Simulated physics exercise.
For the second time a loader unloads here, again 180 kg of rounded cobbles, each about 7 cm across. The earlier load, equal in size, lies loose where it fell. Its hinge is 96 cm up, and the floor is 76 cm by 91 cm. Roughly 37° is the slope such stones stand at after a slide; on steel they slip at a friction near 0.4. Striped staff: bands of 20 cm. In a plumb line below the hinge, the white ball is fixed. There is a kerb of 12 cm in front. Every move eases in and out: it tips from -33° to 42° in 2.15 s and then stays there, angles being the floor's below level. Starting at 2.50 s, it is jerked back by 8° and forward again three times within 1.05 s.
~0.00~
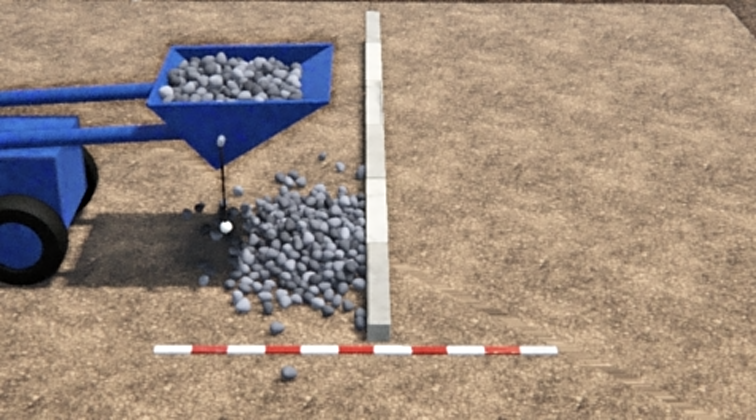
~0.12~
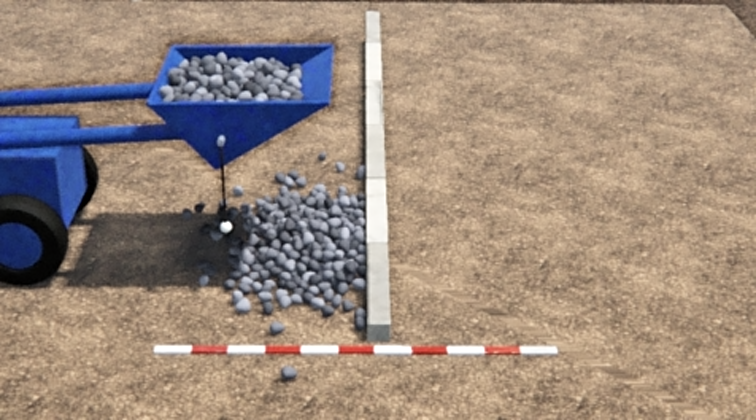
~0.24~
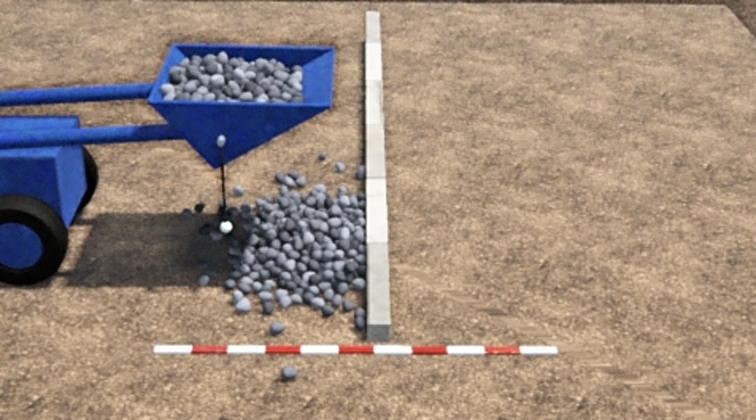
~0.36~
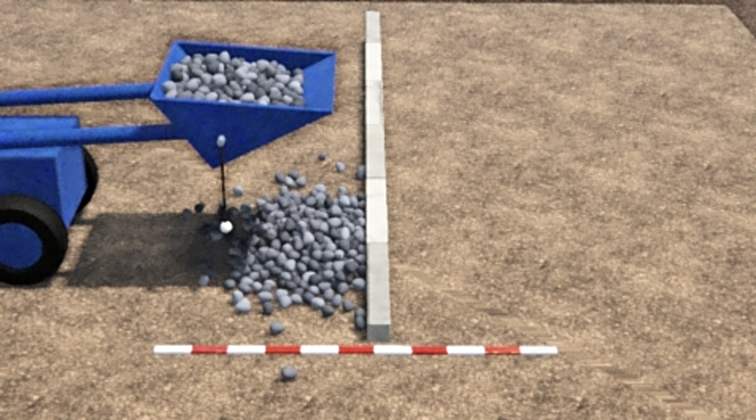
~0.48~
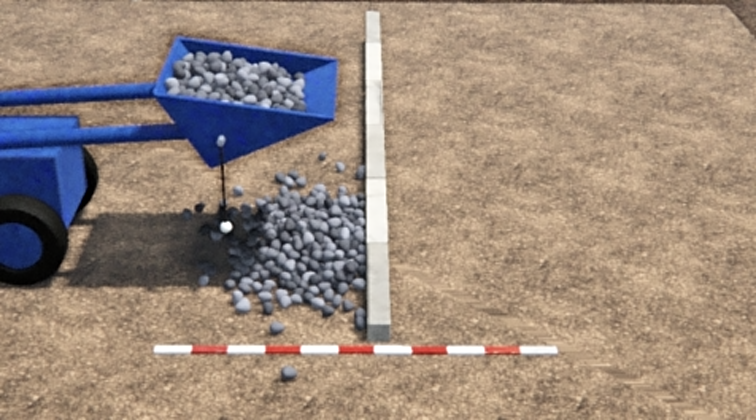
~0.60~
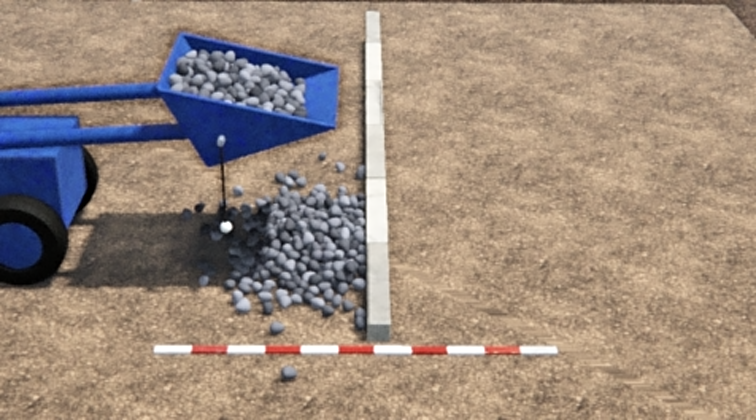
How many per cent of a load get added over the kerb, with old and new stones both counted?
18 %.
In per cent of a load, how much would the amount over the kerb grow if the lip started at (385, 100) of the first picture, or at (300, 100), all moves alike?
First place about 80 %, second about 5 %.
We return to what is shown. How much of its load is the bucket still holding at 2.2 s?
Close to 5 in a hundred.
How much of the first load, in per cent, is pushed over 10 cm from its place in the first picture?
Roughly 5 % of them.
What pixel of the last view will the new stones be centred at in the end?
In the last view, about pixel (348, 227).
After 1.6 s the floor is at 30°; in per cent of one load, 92 in the bucket, 108 on this side of the kerb; the foremost stones are at (361, 232).
After 2.2 s the floor is at 42°; in per cent of one load, 6 in the bucket, 185 on this side of the kerb, 9 over the kerb; the foremost stones are at (437, 246).
After 4.0 s the floor is at 42°; in per cent of one load, 0 in the bucket, 182 on this side of the kerb, 18 over the kerb; the foremost stones are at (490, 252).
After 6.4 s the floor is at 42°; in per cent of one load, 0 in the bucket, 182 on this side of the kerb, 18 over the kerb; the foremost stones are at (490, 252). Net gain over the kerb, 18.
